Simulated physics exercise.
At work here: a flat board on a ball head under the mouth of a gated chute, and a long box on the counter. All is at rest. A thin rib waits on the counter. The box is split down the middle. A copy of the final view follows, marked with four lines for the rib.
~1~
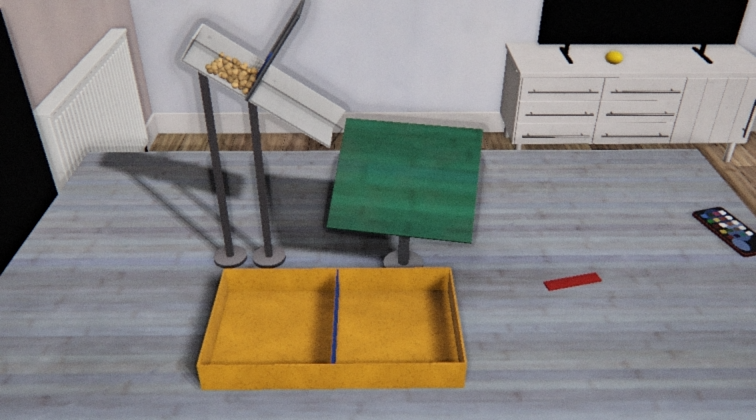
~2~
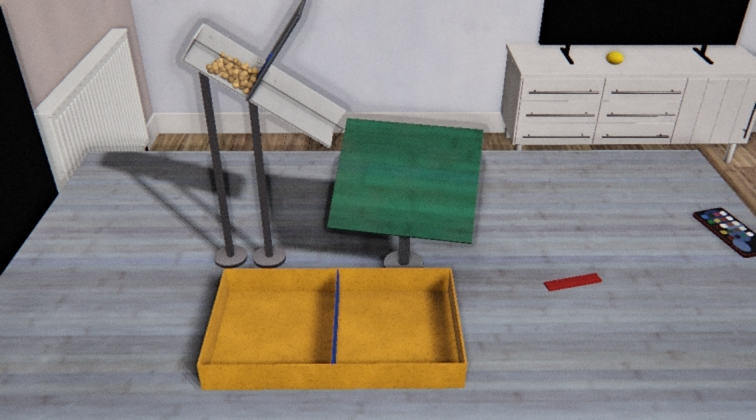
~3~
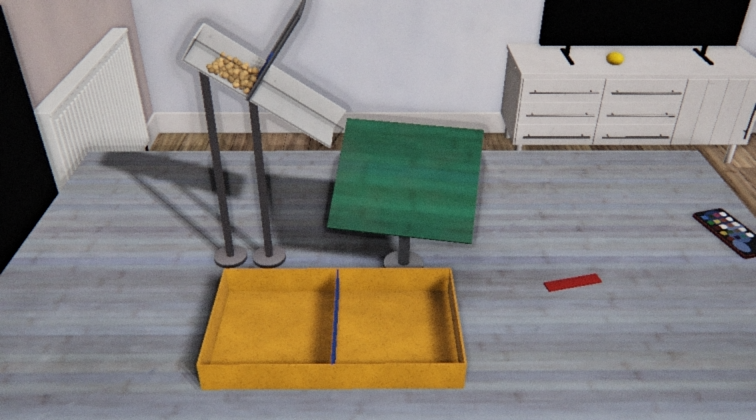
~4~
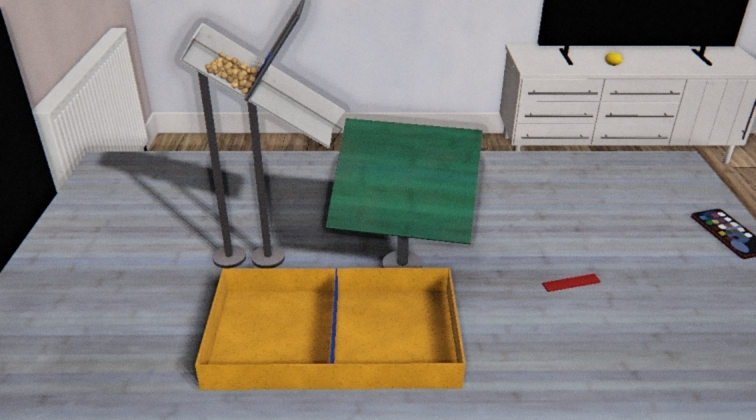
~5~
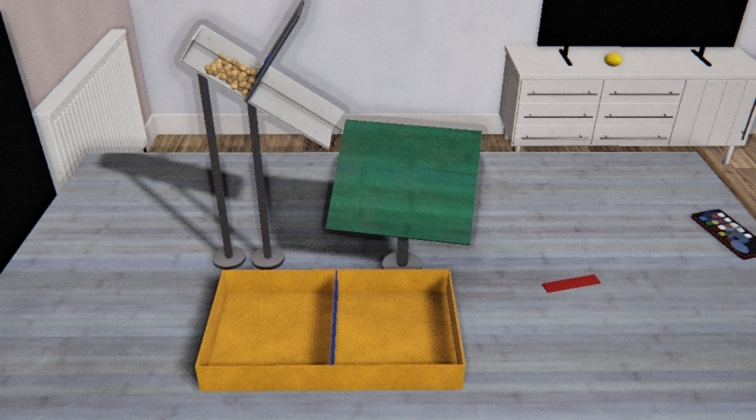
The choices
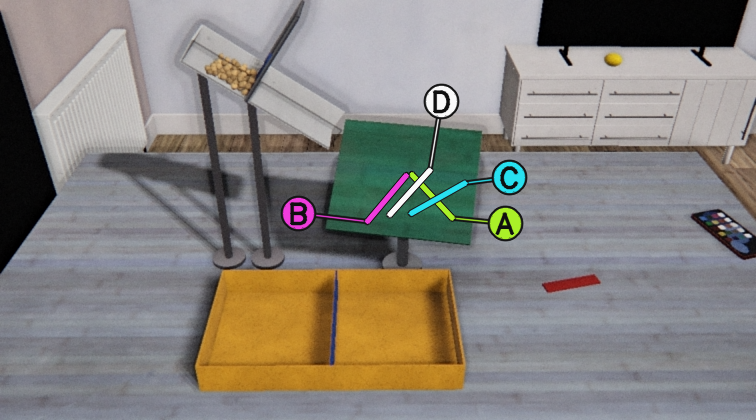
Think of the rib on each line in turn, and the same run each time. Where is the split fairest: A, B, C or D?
B is best.
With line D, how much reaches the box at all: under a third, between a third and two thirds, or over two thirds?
Over two thirds.
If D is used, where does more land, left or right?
The right half.
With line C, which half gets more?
More lands on the right.
On the marked copy, line A from (411, 174) to (452, 218); line B from (406, 175) to (367, 221); line C from (465, 183) to (411, 213); line D from (429, 170) to (389, 214).
If A is chosen, of what is caught, only a few in the left half, all but a few in the right.
If B is chosen, of what is caught, close to half in the left half, close to half in the right.
If C is chosen, of what is caught, only a few in the left half, all but a few in the right.
If D is chosen, of what is caught, a small share in the left half, all but a few in the right.
